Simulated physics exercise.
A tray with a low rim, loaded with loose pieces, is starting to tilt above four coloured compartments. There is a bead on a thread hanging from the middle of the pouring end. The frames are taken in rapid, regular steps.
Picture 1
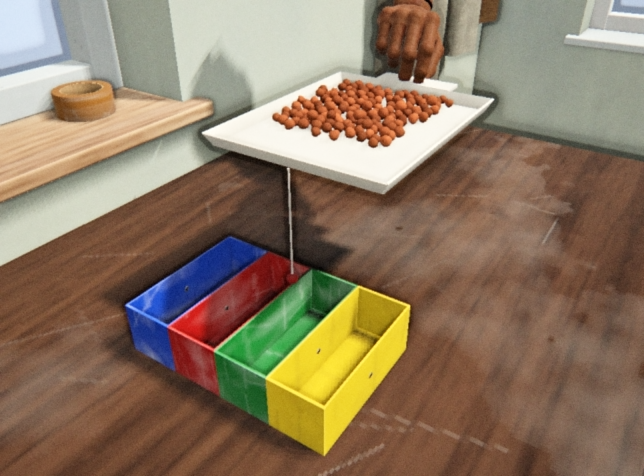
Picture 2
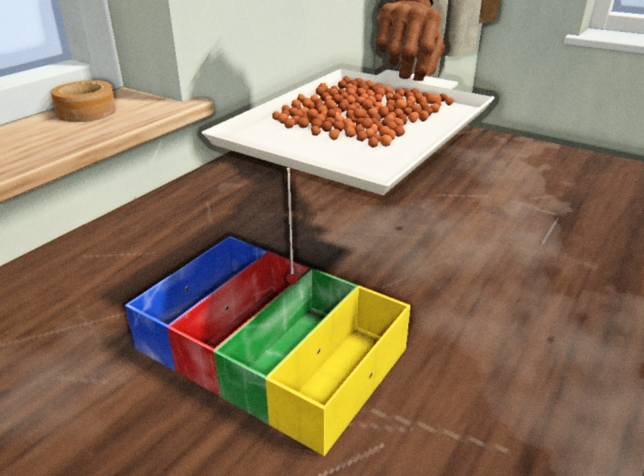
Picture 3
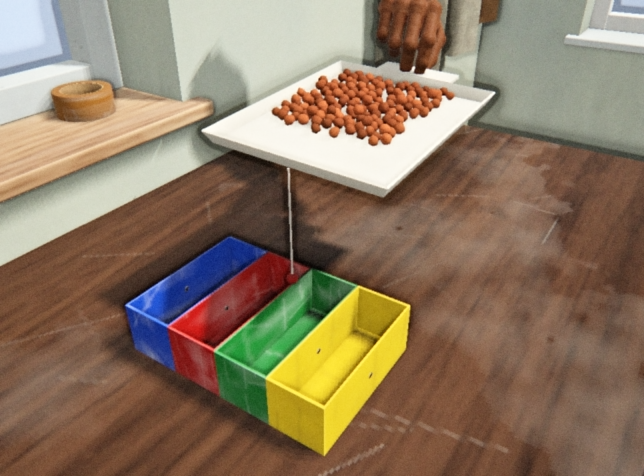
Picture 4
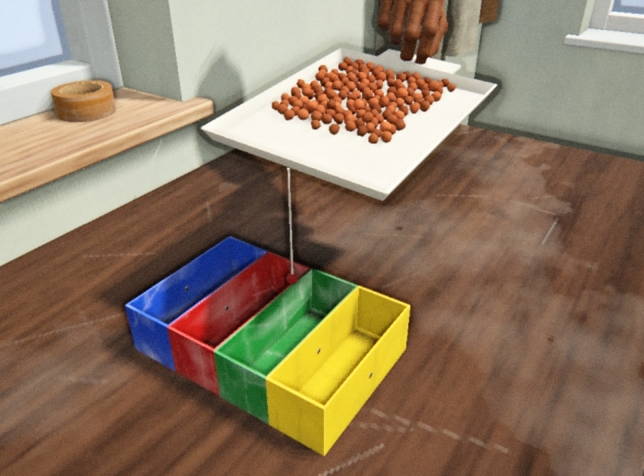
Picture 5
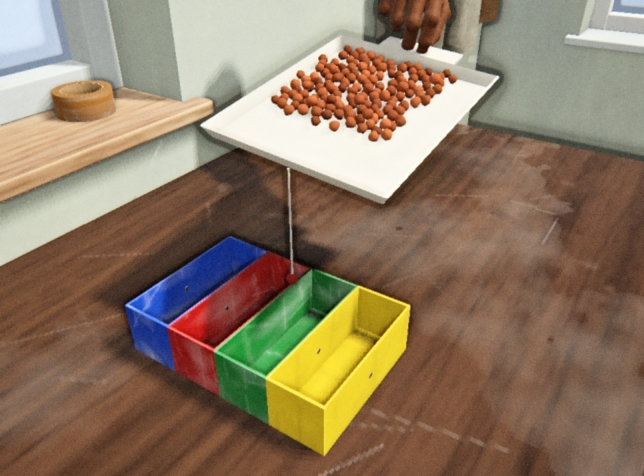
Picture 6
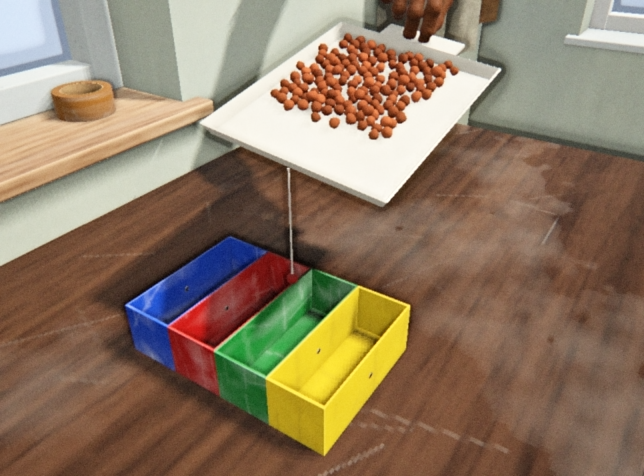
A hand gradually tilts a white tray of brown pellets above four coloured compartments.
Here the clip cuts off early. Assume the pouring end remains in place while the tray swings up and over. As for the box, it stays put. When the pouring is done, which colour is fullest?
Fullest: The yellow cell.
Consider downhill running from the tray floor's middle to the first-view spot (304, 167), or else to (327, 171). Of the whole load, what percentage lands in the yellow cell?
That comes to 30 per cent the first time and 40 per cent the second.
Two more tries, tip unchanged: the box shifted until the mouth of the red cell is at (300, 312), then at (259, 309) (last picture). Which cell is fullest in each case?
Green, then that yellow cell.
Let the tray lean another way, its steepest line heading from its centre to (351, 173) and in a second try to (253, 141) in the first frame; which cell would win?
Case 1 - the cell in yellow. Case 2 - the blue one.
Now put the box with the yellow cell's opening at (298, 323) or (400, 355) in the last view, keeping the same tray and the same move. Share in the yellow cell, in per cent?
10 %, then 40 %.
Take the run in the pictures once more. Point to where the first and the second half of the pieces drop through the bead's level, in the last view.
Initially about (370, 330); subsequently about (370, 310).
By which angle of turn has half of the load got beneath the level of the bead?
Angle: Approx. 70 degrees.
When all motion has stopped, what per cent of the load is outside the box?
30 %.
Shortly afterwards, tray tipped steeply; near two thirds on the tray; a little in the yellow cell; only a few in the green cell; near a quarter falling or outside the box.
Next, tray tipped right over; near two thirds in the yellow cell; a little in the green cell; only a few in the red cell; near a third falling or outside the box.
Some moments later, tray tipped past a quarter turn; near two thirds in the yellow cell; a little in the green cell; only a few in the red cell; near a third falling or outside the box.
In the end, tray tipped past a quarter turn; near two thirds in the yellow cell; a little in the green cell; only a few in the red cell; none at all in the blue cell; near a third outside the box.
